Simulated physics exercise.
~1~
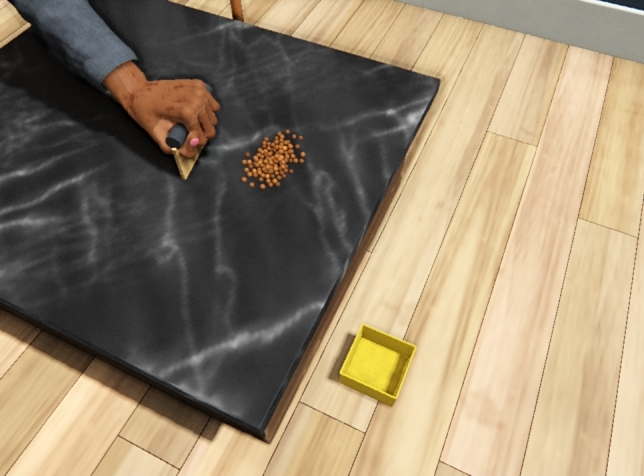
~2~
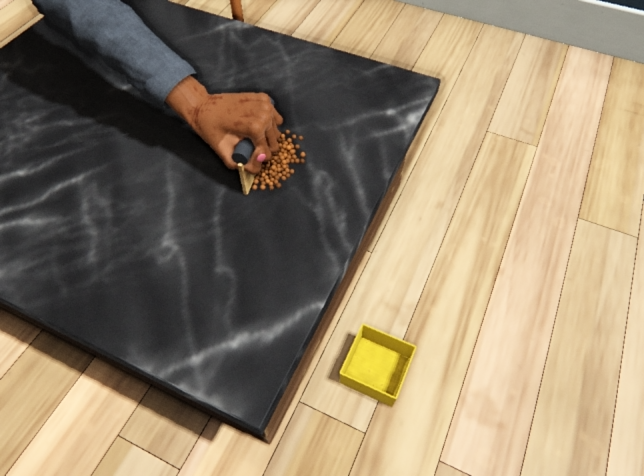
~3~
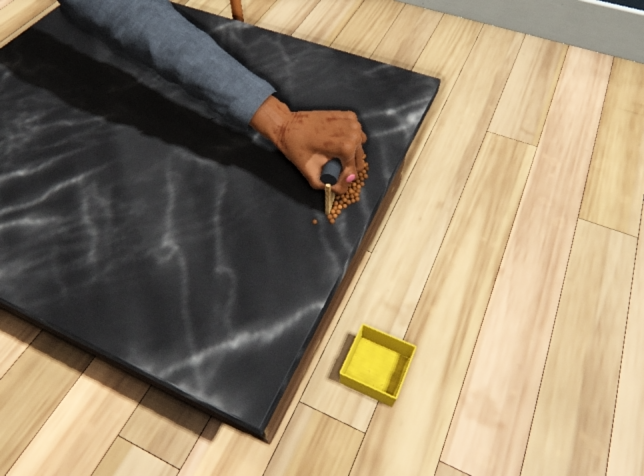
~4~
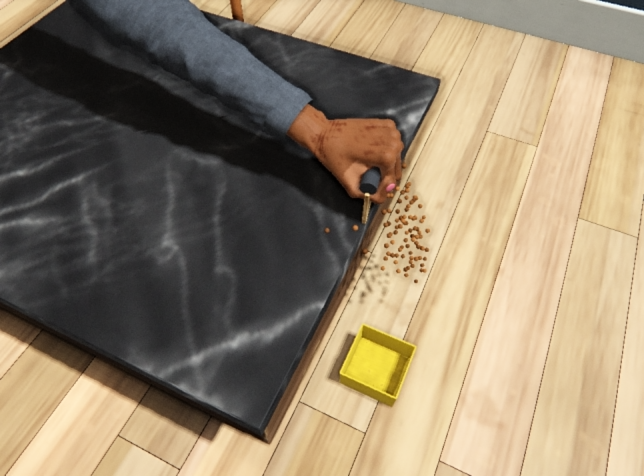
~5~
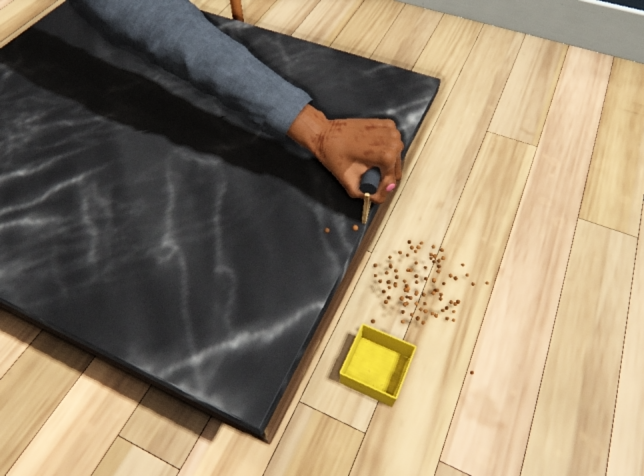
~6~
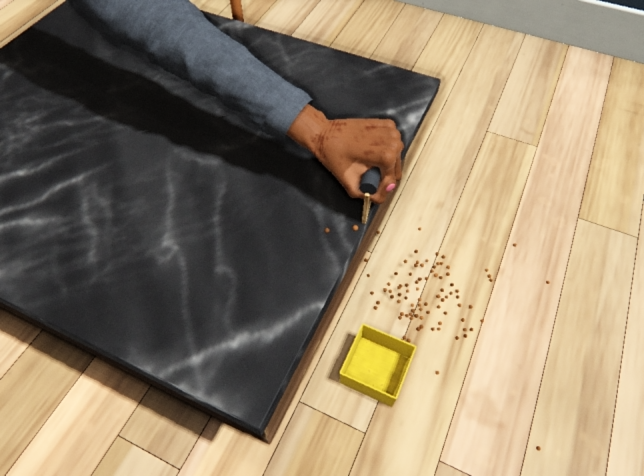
A hand holding a small scraper pushed a pile of little brown balls rightward across a dark marble tabletop and stopped at the edge, where most spilled over and scattered on the wooden floor, missing the yellow tin, while a few stayed on top.
